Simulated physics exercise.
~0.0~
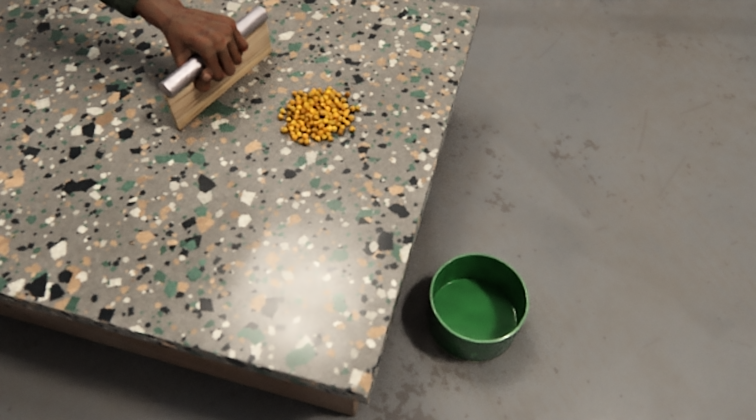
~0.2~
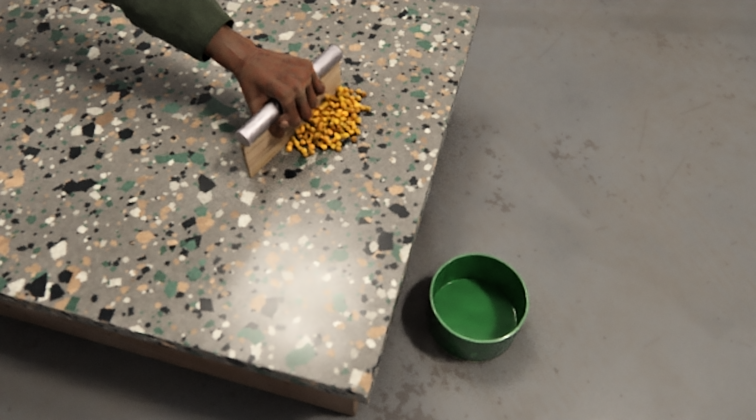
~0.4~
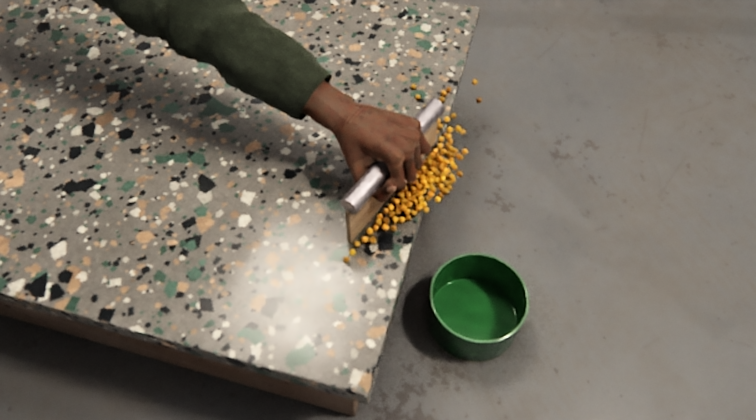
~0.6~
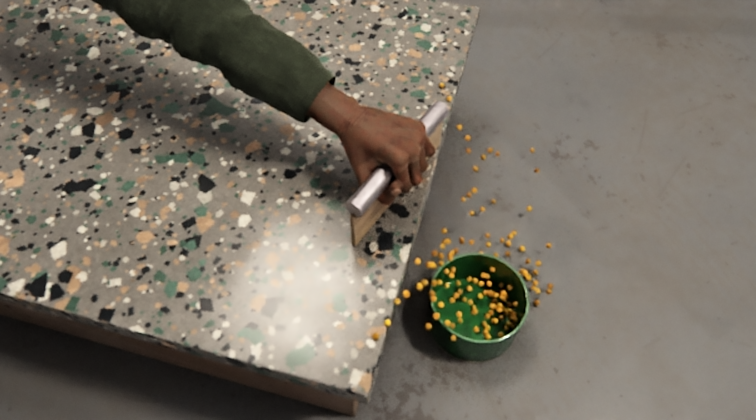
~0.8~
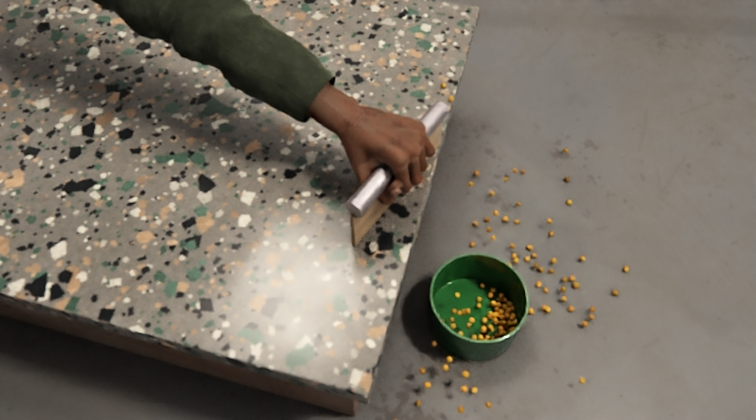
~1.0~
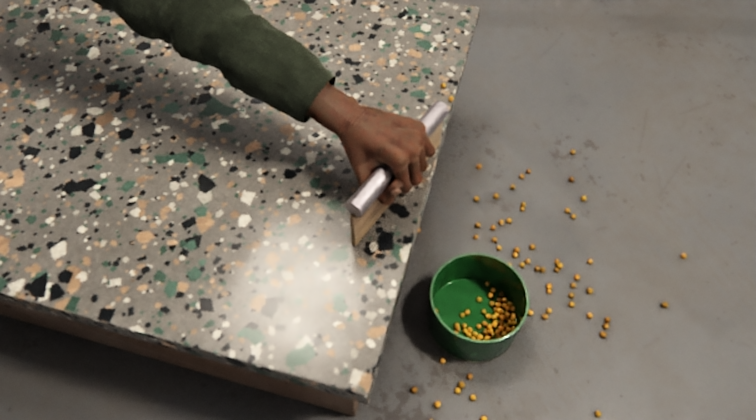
At the start, a hand holds a metal-handled scraper beside a small heap of yellow kernels on a speckled tabletop, with a green pot below the table's right edge. The hand, its arm in a dark green sleeve, pushes the scraper right and downward into the heap. The kernels spread into a band along the blade and begin spilling over the edge as the scraper stops there. They tumble down, some into the pot and others around it. Finally, about half rest in the pot, the rest lie scattered across the grey floor, and the tabletop is clear.
